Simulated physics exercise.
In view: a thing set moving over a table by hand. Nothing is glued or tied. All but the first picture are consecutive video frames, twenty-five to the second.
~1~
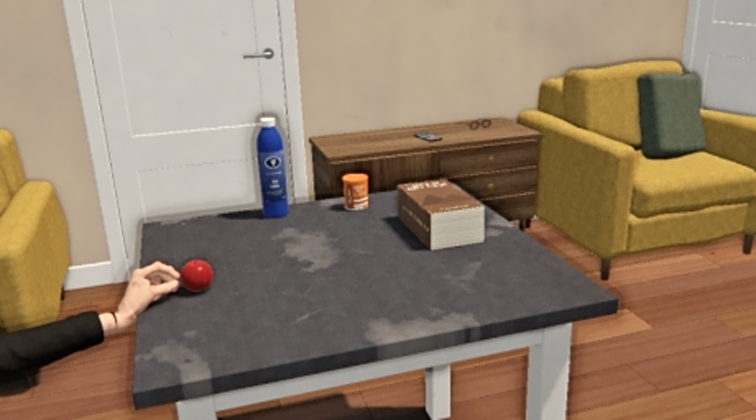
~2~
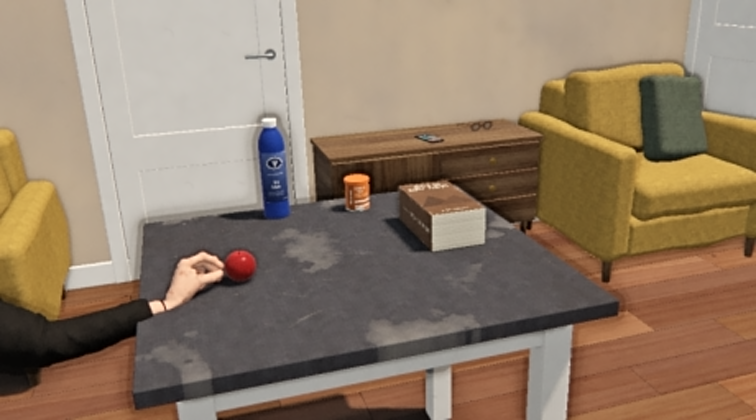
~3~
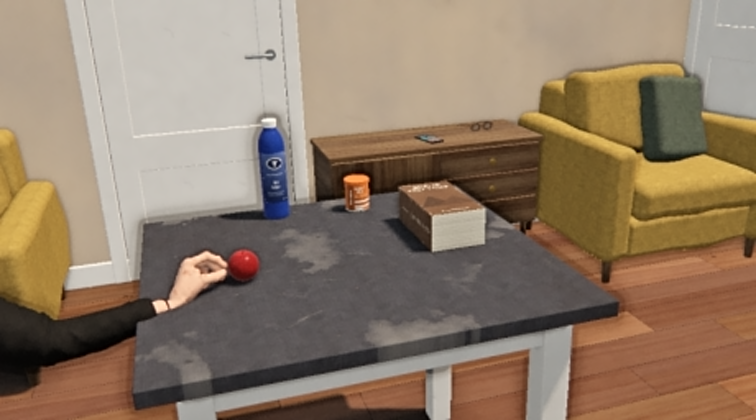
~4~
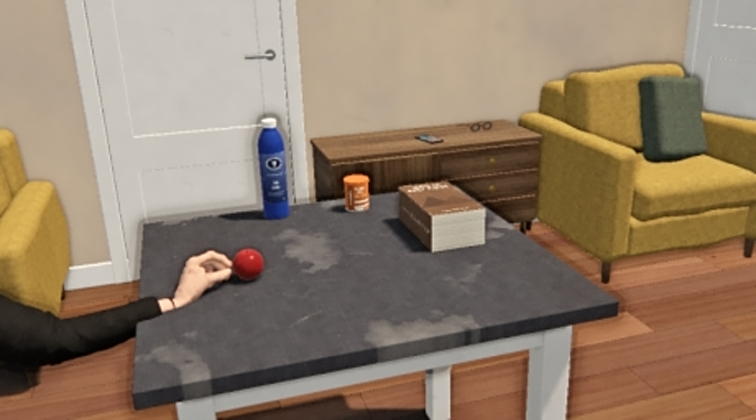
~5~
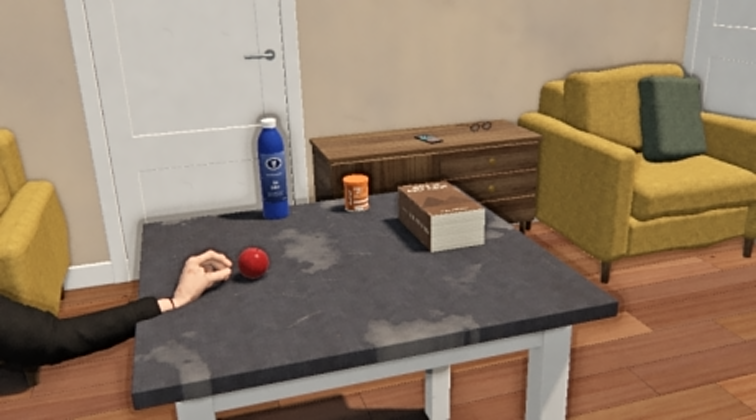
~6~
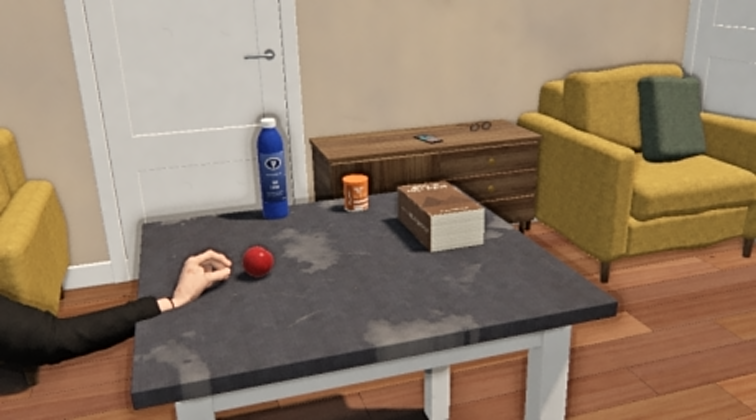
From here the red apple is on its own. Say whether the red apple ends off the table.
The red apple stays on the table.
Then, 0.20 s on from there, red apple shifted about its own width near (279, 257).
Then, 0.40 s on from there, red apple shifted about its own width near (292, 254).
In the end, moved from the start, red apple. At the end, from the last picture's camera, red apple near (301, 252).
